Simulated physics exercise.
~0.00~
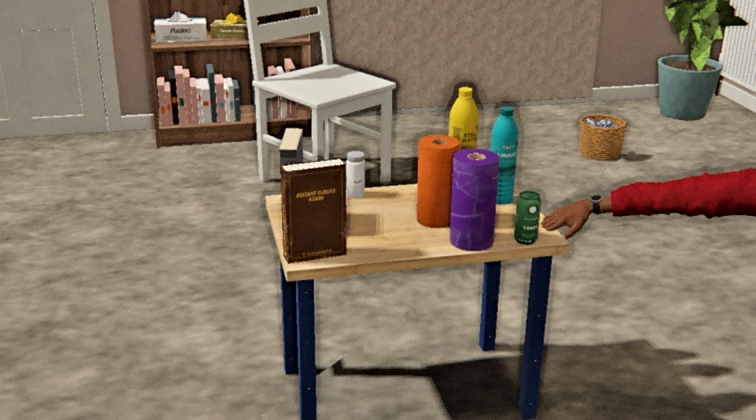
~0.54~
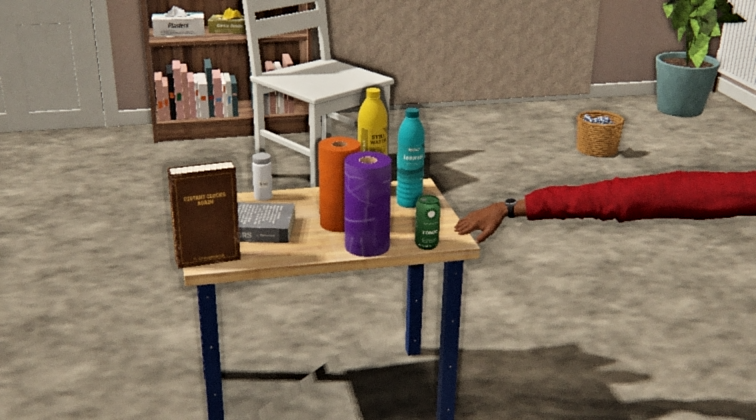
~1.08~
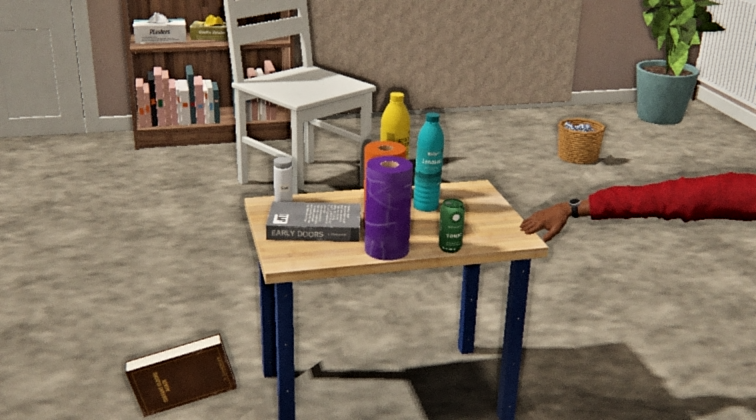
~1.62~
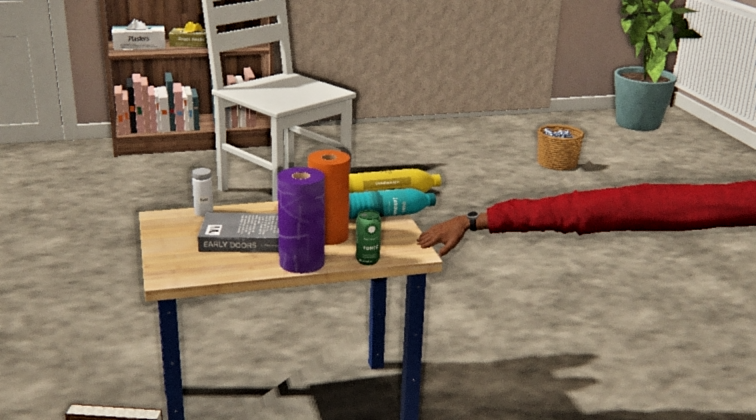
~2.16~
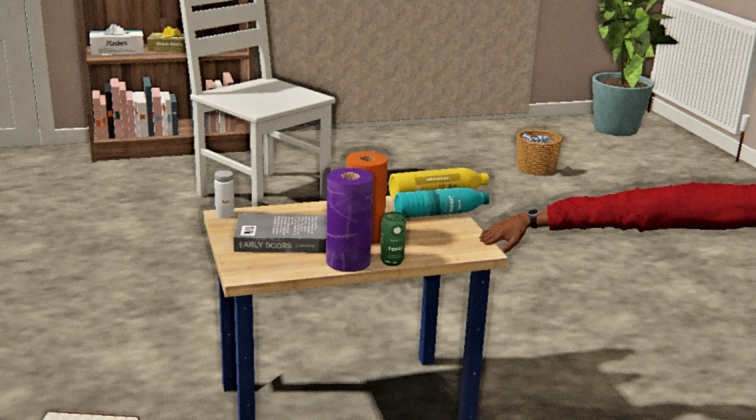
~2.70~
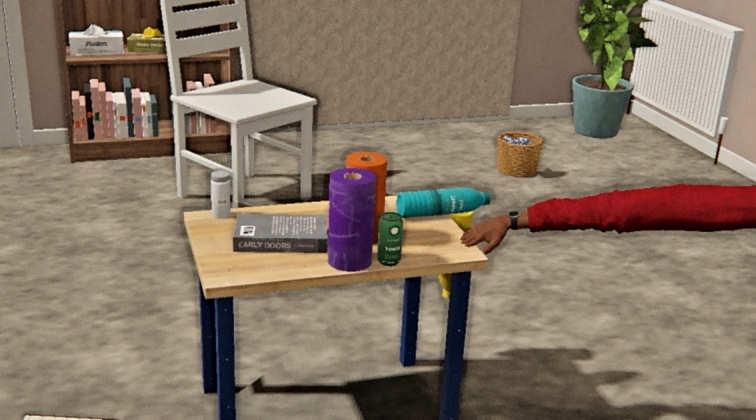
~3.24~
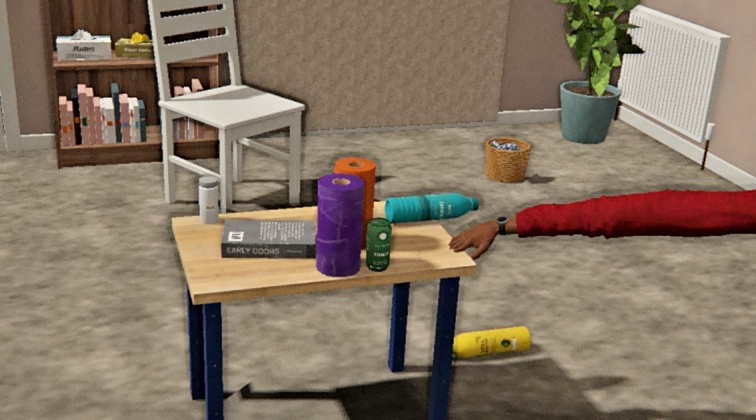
In a room, a hand jolts a small table, toppling books and bottles, some falling off.
